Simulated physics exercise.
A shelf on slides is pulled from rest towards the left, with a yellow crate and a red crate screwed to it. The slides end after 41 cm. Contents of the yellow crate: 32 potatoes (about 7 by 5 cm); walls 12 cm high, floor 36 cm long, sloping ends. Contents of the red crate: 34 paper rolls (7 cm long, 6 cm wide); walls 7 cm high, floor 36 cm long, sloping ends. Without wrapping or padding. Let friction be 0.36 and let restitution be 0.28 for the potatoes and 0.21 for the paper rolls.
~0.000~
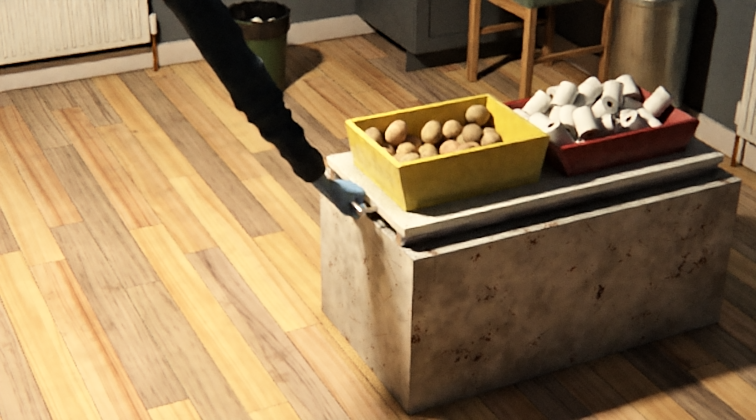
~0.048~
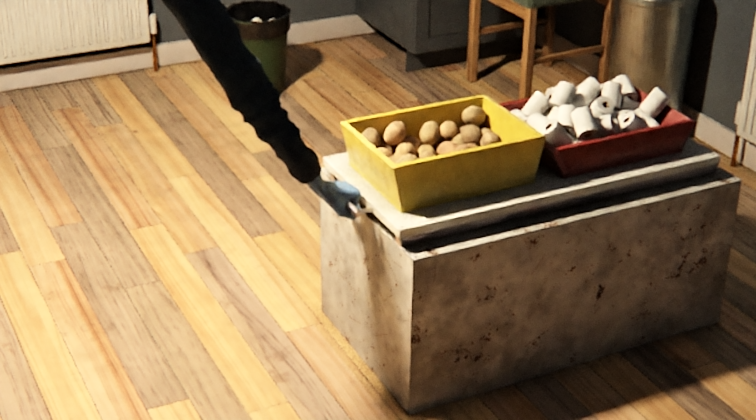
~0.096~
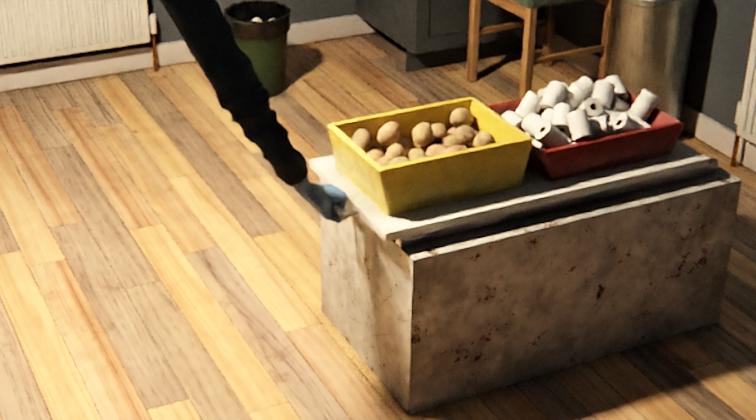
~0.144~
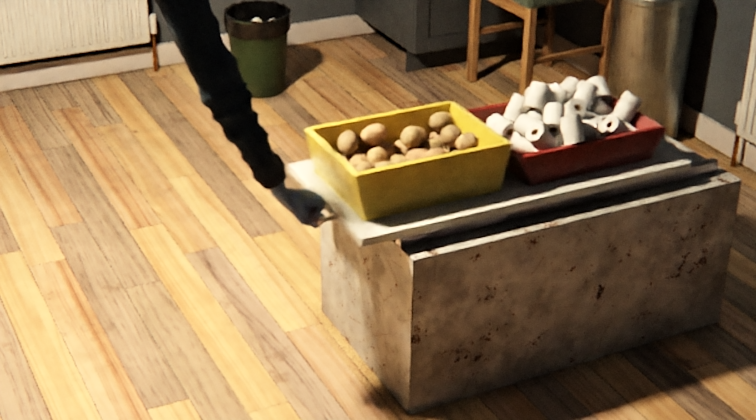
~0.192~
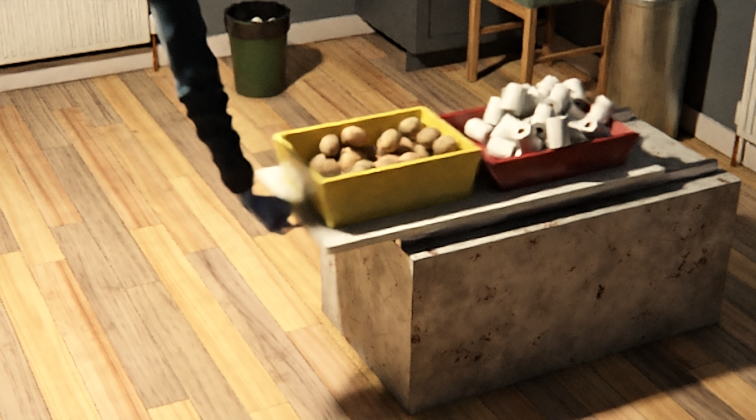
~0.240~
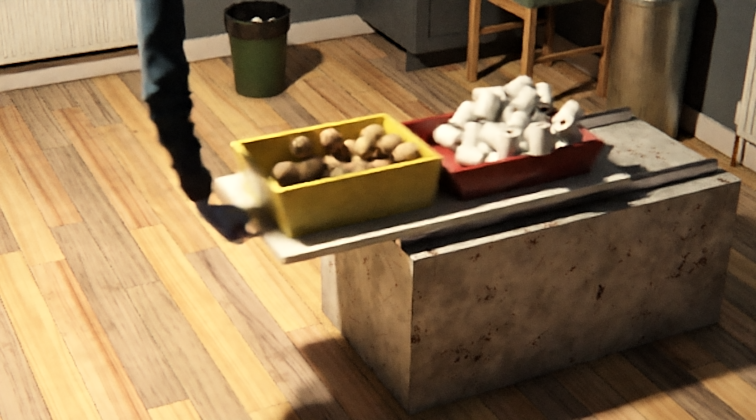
A dark-sleeved arm reaches in from the upper left to a pale shelf on a stained stone-like block, seen from above in a room with wooden floorboards. On the shelf sit a yellow crate of potato-like lumps and, to its right, a red crate heaped with white rolls. The hand draws the shelf leftward, slowly and then faster, carrying both crates past the block's edge while the view stays still.
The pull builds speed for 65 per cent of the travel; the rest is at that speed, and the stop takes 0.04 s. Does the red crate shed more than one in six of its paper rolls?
Yes, more than one in six.
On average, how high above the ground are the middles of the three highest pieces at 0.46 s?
Mean height: Some 74 cm.
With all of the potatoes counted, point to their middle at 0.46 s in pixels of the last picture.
The middle is around (275, 196).
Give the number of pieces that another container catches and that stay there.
Piece count: Roughly 3.
After 0.26 s, end of travel.
After 0.34 s, 0 of 32 out of the yellow crate and 3 of 34 out of the red crate.
After 0.46 s, 0 of 32 out of the yellow crate and 6 of 34 out of the red crate.
After 0.68 s, 2 of 32 out of the yellow crate and 10 of 34 out of the red crate.
Final count (at 1.11 s), 2 of 32 out of the yellow crate and 10 of 34 out of the red crate. Asked share, 10 of 34, 29 per cent.
